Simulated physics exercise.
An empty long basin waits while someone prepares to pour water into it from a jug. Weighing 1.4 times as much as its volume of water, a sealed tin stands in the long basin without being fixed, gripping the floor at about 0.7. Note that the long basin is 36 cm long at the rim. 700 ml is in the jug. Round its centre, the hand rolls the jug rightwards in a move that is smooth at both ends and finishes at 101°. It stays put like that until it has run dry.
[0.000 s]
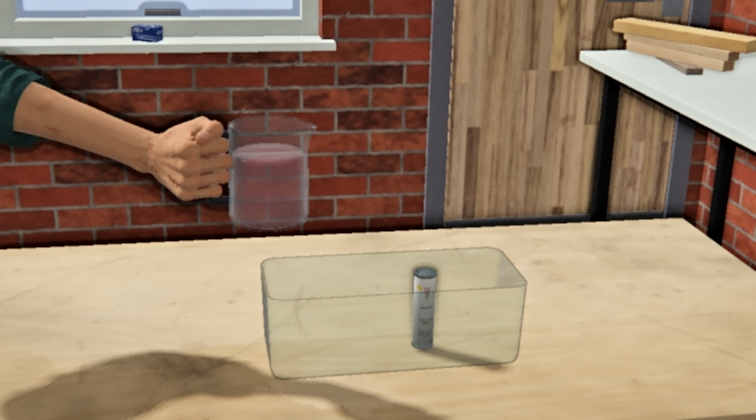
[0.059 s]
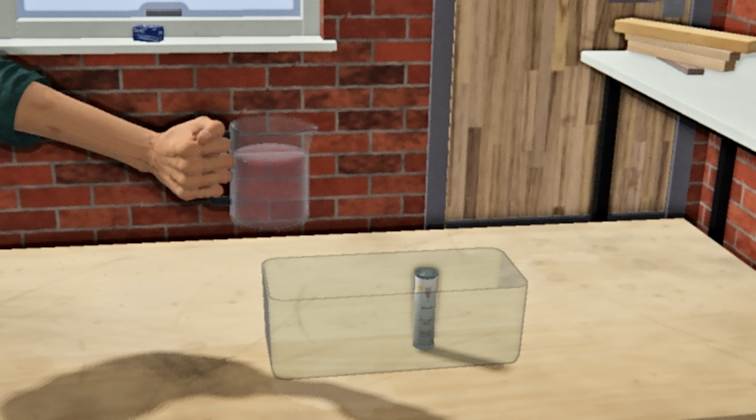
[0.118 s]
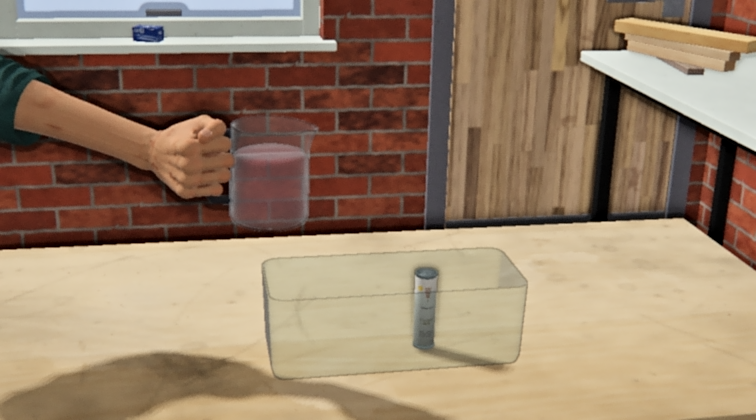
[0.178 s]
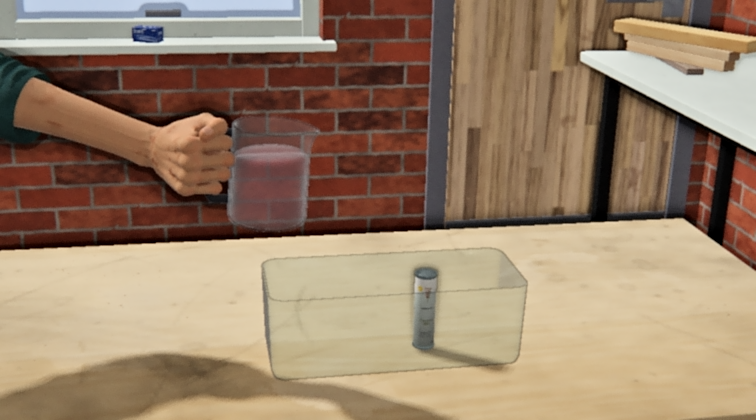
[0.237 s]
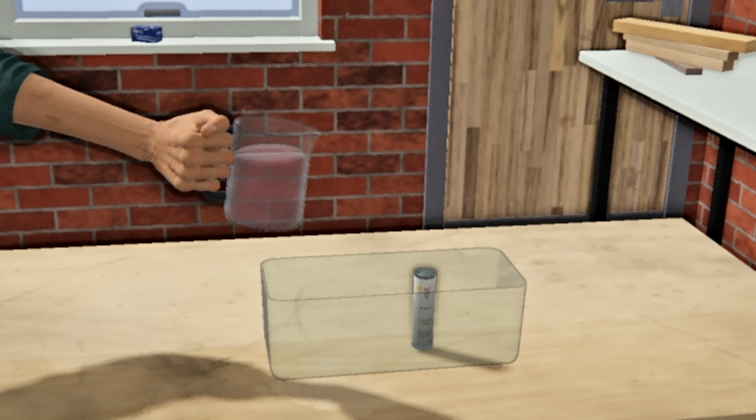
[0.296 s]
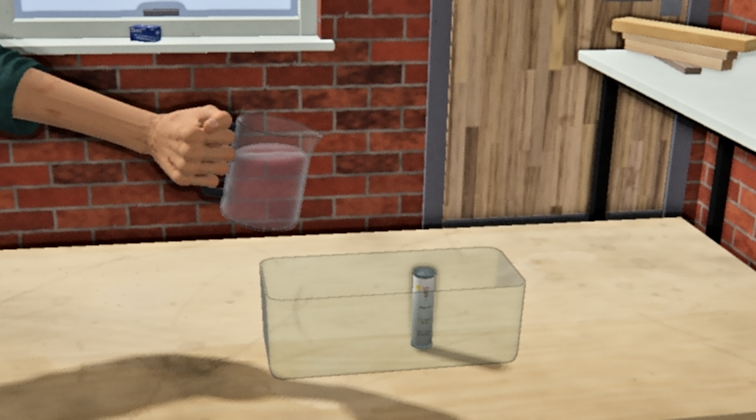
We see a hand holding a clear jug of pinkish liquid above a table, beside a transparent basin with a small upright tin inside; the jug stays nearly still, then the hand tilts it slightly to the right.
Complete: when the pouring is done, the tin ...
... is still on its feet.
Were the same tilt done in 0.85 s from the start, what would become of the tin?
Outcome - the tin stays erect.
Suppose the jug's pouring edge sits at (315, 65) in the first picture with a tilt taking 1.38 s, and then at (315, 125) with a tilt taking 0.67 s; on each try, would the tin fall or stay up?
In the first try it remains standing; in the second it remains standing.
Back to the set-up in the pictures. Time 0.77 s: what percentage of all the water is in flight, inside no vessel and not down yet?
Estimate: About 5 % of all of it.
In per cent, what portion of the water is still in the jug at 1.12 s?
Share remaining: Approx. 48 %.
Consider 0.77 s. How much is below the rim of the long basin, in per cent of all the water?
I'd estimate some 0 percent of the liquid.
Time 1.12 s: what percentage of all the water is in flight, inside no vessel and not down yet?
Close to 22 per cent.
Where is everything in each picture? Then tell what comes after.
The first picture shows tilt 0°; pouring edge (316, 125); surface from (231, 154) to (304, 151); the long basin's rim runs from (264, 280) to (513, 267); the tin's top is at (425, 276).
The second picture shows tilt 0°; pouring edge (317, 126); surface from (232, 154) to (306, 152).
The third picture shows tilt 2°; pouring edge (318, 127); surface from (232, 154) to (306, 152).
The fourth picture shows tilt 4°; pouring edge (320, 129); surface from (233, 155) to (306, 153).
The fifth picture shows tilt 7°; pouring edge (321, 132); surface from (233, 155) to (306, 152).
The sixth picture shows tilt 11°; pouring edge (322, 135); surface from (232, 155) to (307, 152).
Then, 0.77 s in, the tilt is 60° and 95 per cent is still to pour; the tin stands where it began.
Then, 1.12 s in, the tilt is 92° and 48 per cent is still to pour; the tin stands where it began.
Then, 1.48 s in, the tilt is 101° and 9 per cent is still to pour; the tin stands where it began.
Then, 1.88 s in, the tilt is 101° and 1 per cent is still to pour; the tin stands where it began.
Finally, the tin stands where it began.
